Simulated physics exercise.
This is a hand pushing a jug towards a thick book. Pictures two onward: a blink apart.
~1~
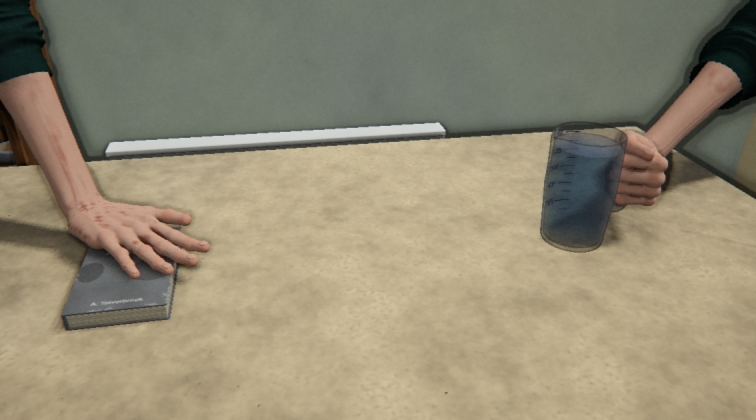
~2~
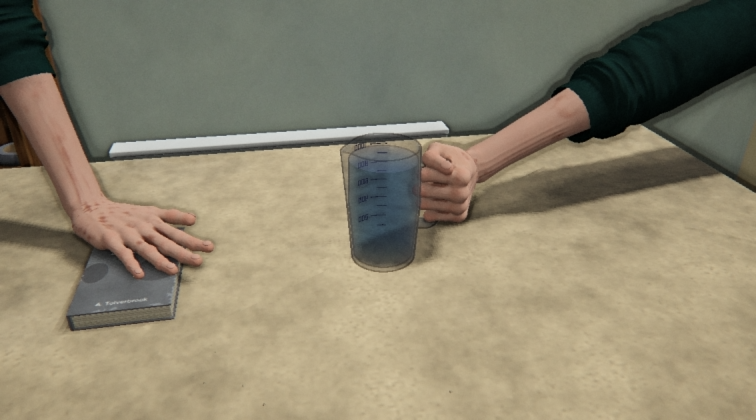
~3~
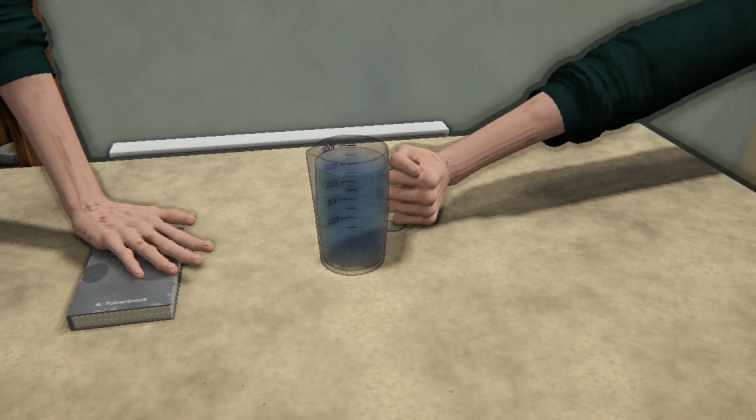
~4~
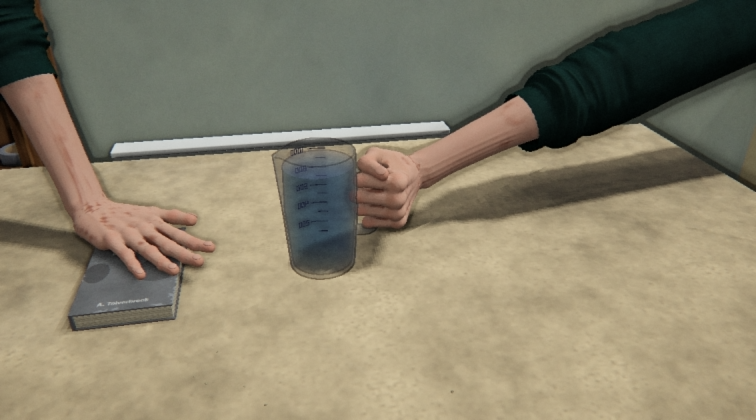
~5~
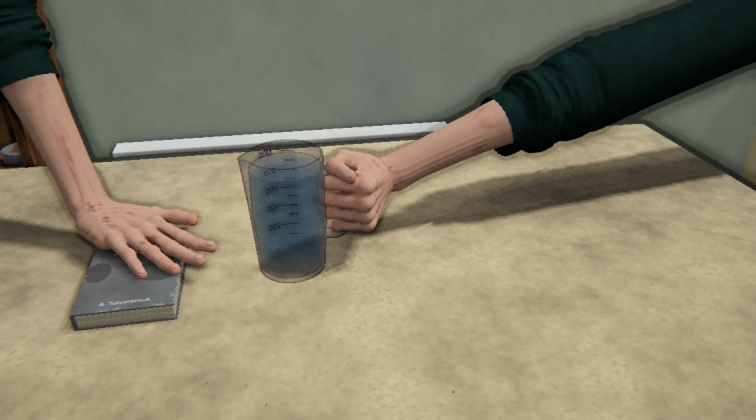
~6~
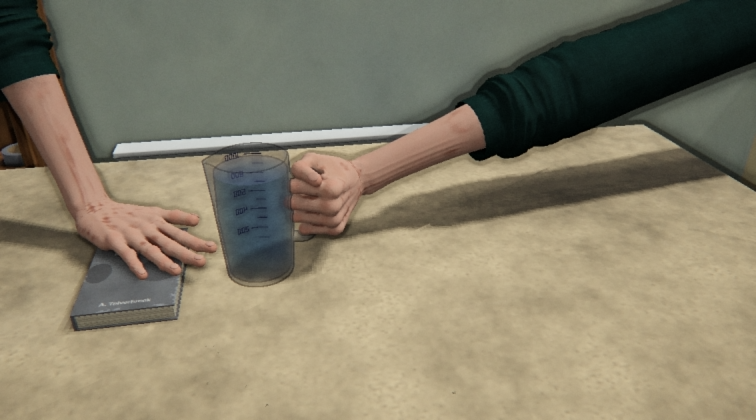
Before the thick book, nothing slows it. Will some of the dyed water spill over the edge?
Yes - the liquid gets out.
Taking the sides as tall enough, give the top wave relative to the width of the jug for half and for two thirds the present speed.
About 25 % and 30 %.
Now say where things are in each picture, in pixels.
The first frame shows at rest; jug (581, 185) nearly full; thick book (129, 273).
The second frame shows under way; jug nearly full, surface at (384, 159).
In the third frame, 30 px further; jug (352, 203) nearly full.
In the fourth frame, 30 px further; jug nearly full, surface at (318, 164).
In the fifth frame, 30 px further; jug (289, 209) nearly full.
In the sixth frame, 30 px further; jug nearly full, surface at (251, 170); thick book (137, 274).
Next, the jug meets the thick book.
After that, the dyed water surges up the wall; it has slopped over.
Finally, the jug stands at the thick book; it has slopped over.
